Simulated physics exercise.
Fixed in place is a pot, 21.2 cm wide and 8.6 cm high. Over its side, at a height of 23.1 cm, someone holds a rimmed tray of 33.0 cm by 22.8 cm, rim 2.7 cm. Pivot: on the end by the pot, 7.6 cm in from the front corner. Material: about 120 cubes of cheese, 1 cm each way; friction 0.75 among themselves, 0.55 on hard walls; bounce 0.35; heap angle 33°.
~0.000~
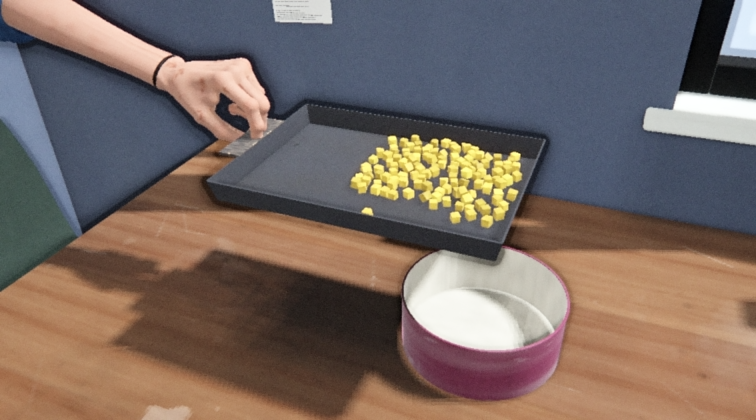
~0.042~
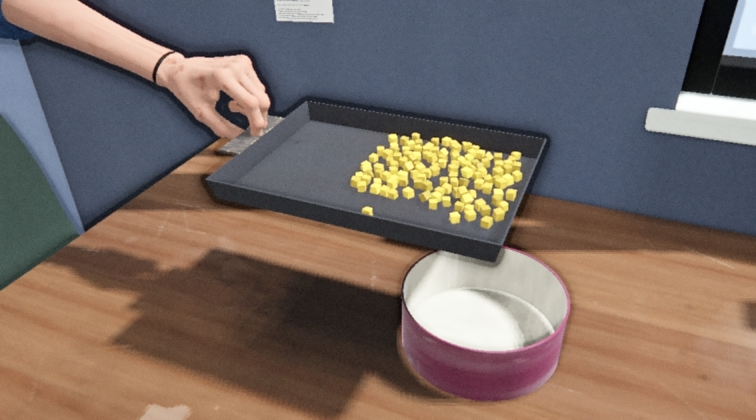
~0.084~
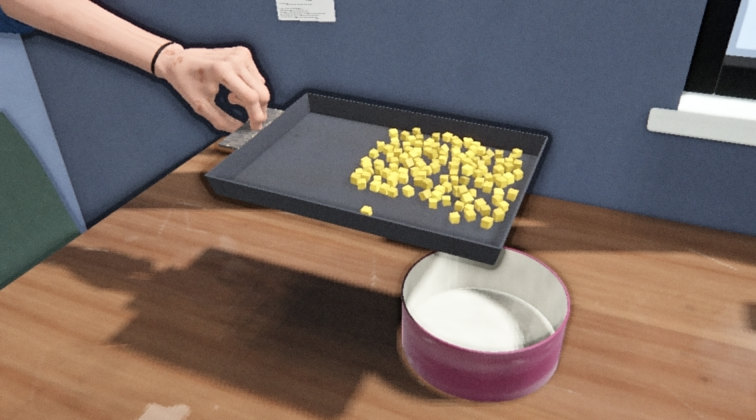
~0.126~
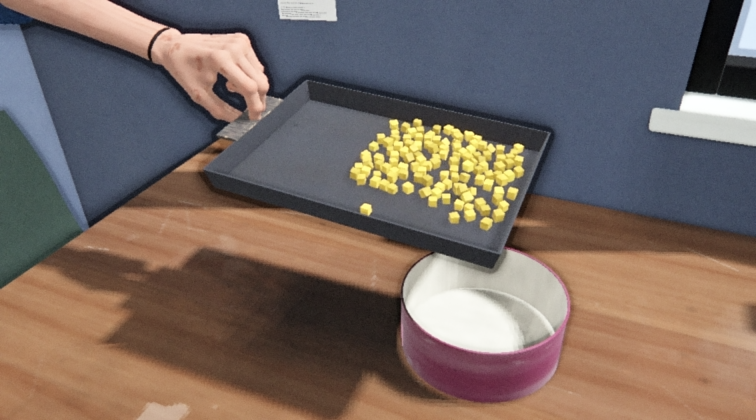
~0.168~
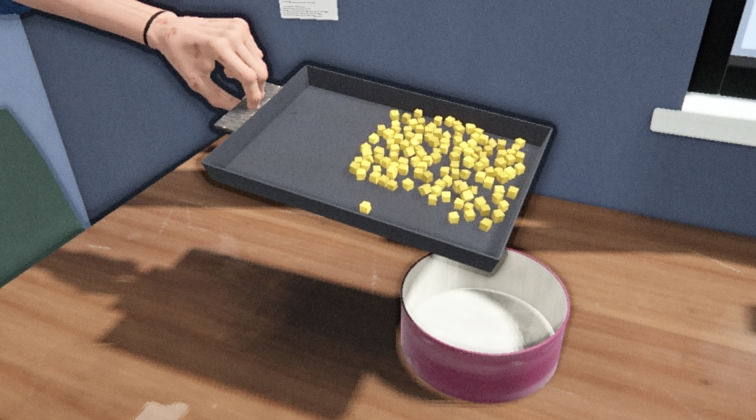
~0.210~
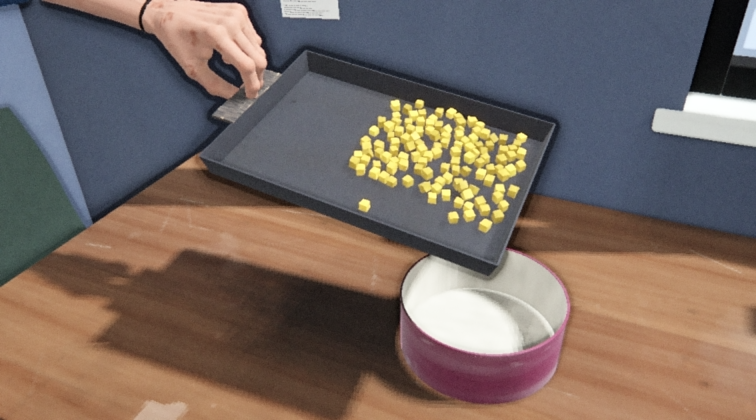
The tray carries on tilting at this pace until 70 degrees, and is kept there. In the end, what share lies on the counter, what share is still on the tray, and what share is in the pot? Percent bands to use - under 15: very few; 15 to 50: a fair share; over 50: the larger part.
Counter - the larger part, tray - a fair share, pot - very few.
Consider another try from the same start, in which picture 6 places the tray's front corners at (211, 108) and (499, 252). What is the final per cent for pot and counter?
Pot 5; counter 50.
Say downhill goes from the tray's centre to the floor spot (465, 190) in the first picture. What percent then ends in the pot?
5 %.
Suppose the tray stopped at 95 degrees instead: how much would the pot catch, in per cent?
Then about 0 per cent.
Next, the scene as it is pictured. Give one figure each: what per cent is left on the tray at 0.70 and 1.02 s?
Sequence: 100; 55.
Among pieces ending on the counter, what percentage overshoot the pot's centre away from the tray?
Share past the middle: Roughly 90 percent.
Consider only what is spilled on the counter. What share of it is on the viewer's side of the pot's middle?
Roughly 100 per cent.
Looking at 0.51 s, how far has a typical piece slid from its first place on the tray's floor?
Displacement on the tray: Roughly 2 cm.
Then, at 0.51 s, tilt 42 degrees; the tray holds 100 %, the pot 0 %.
Then, at 0.70 s, tilt 60 degrees; the tray holds 100 %, the pot 0 %.
Then, at 1.02 s, tilt 70 degrees; the tray holds 55 %, the pot 0 %.
At rest (2.5 s), counter 60 %, tray 40 %, pot 0 %.
